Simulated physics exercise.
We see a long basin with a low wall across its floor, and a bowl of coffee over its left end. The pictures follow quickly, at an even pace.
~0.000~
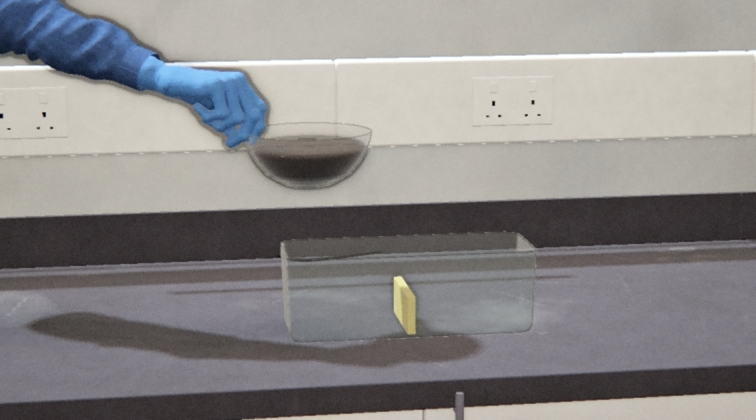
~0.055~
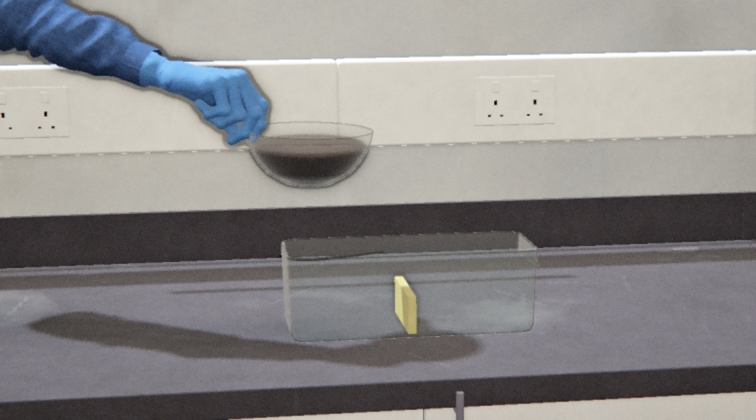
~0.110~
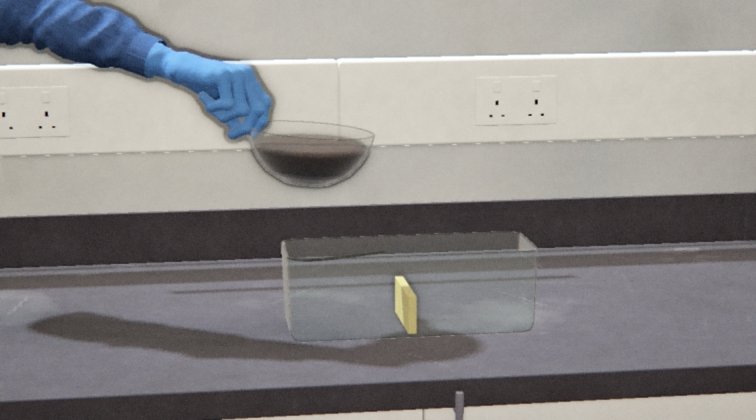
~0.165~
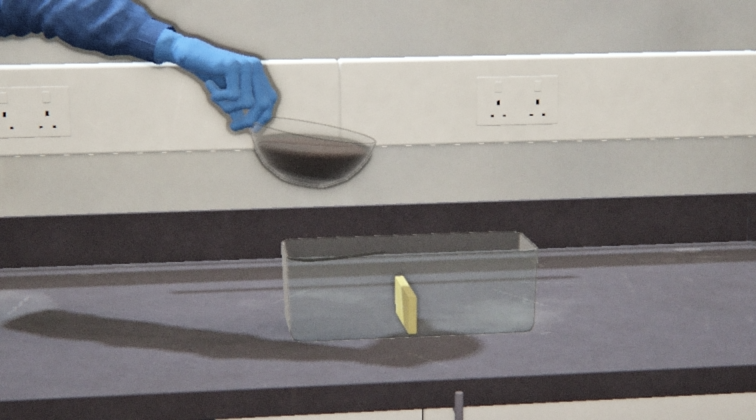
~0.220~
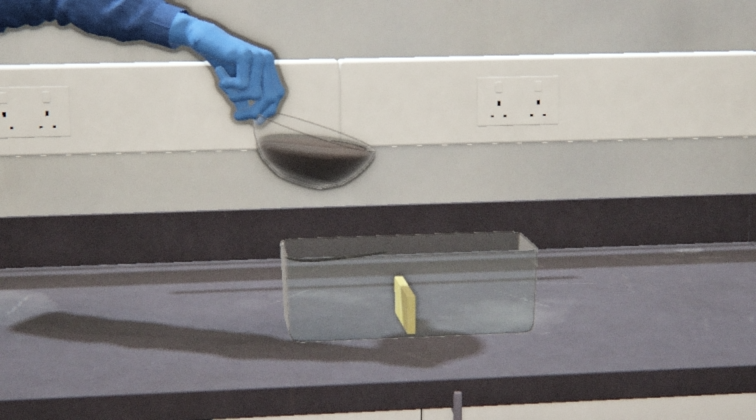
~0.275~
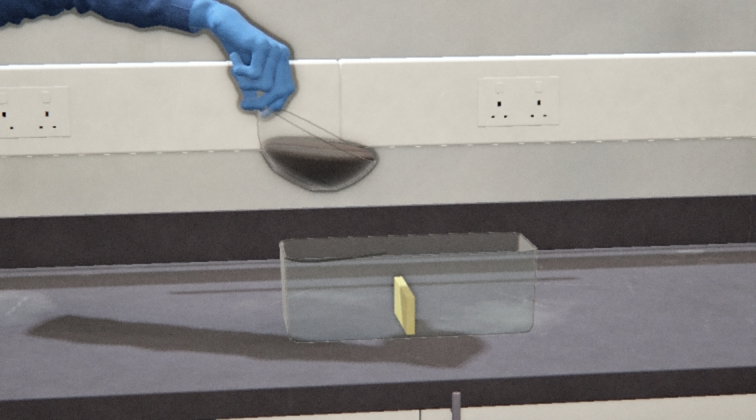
A blue-gloved hand tilting a glass bowl of dark coffee rightward above a long clear basin with a low yellow wall inside.
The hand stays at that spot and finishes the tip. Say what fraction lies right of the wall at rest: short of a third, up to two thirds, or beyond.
The share right of the wall is between a third and two thirds.
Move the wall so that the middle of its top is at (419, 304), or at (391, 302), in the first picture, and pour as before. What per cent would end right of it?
In turn 35 and 65 in a hundred.
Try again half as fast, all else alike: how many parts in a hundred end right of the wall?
Close to 65 per cent.
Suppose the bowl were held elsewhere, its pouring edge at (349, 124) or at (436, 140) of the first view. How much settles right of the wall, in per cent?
First some 15, then 95 per cent.
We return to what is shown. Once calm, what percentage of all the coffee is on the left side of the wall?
Near 50 %.
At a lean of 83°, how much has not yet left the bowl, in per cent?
Some 15 per cent.
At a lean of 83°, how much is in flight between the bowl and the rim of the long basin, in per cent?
About 35 per cent.
A moment on, the bowl is tipped on its side and 16 per cent is still to pour, 13 is left of the wall and 35 right of it.
Next, the bowl is tipped on its side and 0 per cent is still to pour, 48 is left of the wall and 48 right of it.
Then the bowl is tipped on its side and 0 per cent is still to pour, 49 is left of the wall and 49 right of it.
Later the bowl is tipped on its side and 0 per cent is still to pour, 49 is left of the wall and 49 right of it.
In the end 49 per cent lies left of the wall, 49 right of it and 2 outside.
